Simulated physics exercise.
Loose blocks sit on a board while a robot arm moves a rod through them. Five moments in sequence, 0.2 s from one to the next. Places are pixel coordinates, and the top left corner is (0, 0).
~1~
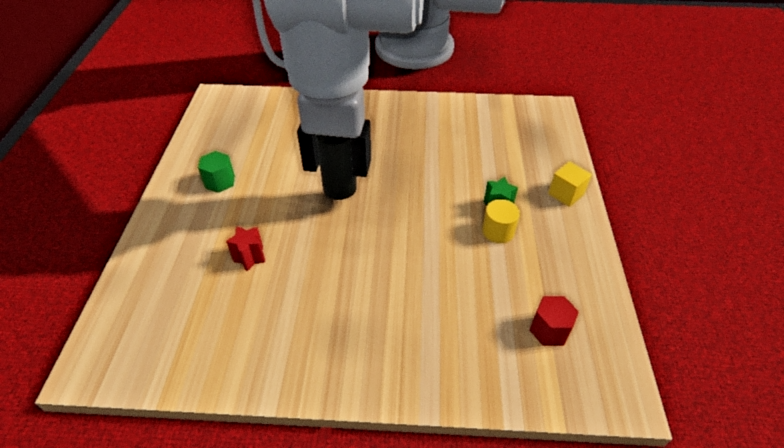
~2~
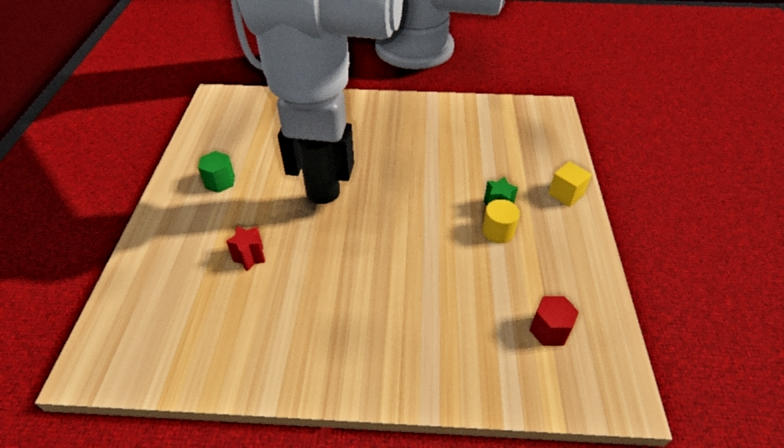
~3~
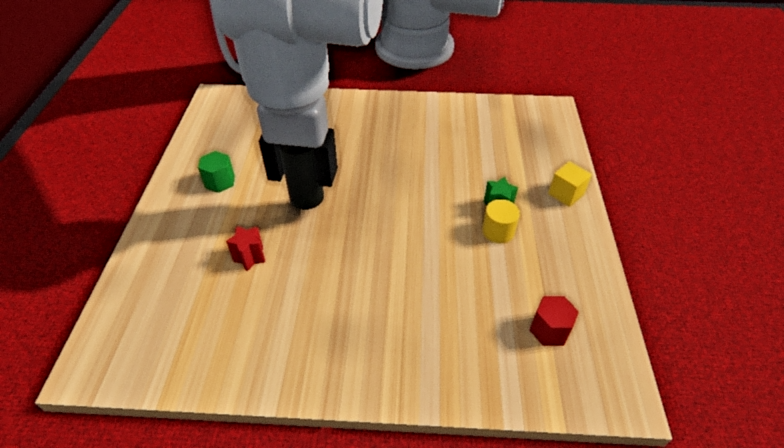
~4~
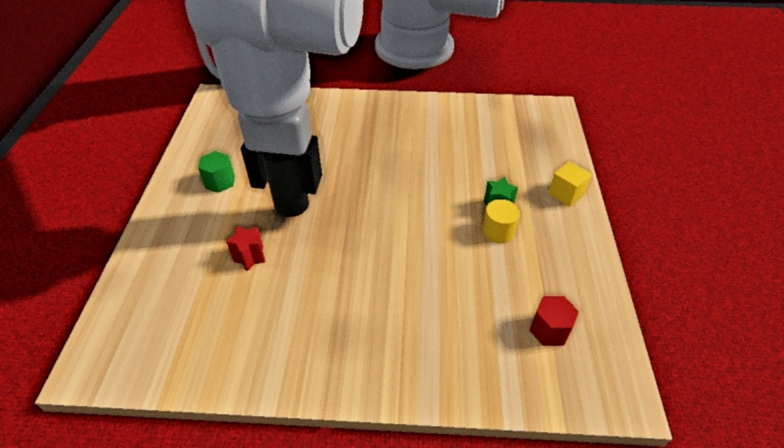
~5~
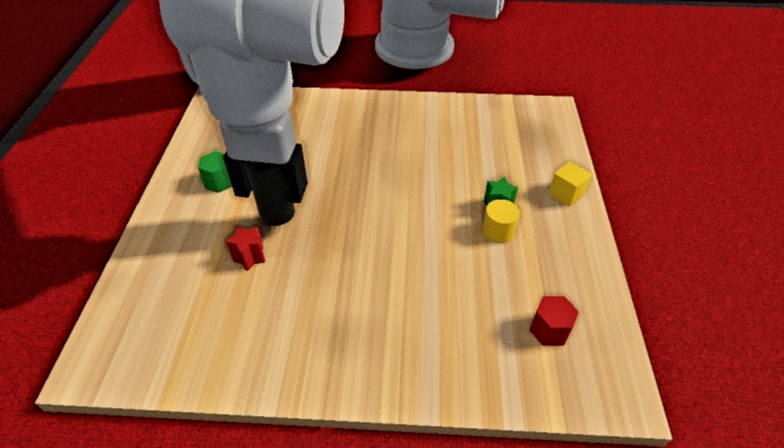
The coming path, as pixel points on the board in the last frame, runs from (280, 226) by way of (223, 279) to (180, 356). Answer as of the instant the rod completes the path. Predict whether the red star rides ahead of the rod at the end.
I believe the red star keeps its place ahead of the rod.
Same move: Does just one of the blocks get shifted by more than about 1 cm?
Yes - that is the case.
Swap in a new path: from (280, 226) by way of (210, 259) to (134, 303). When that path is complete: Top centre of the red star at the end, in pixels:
The middle of the upper face of the red star will lie at about (230, 253) in the picture.
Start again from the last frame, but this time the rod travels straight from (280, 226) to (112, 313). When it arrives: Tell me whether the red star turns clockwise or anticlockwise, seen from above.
Viewed from the top, it goes anticlockwise.
The first path, step by step. One third of the way, rod (235, 247); red star (211, 266).
Two thirds of the way, rod (203, 292); red star (172, 309), turned 35° clockwise.
At the end, rod (173, 345); red star (132, 358), turned 55° clockwise.
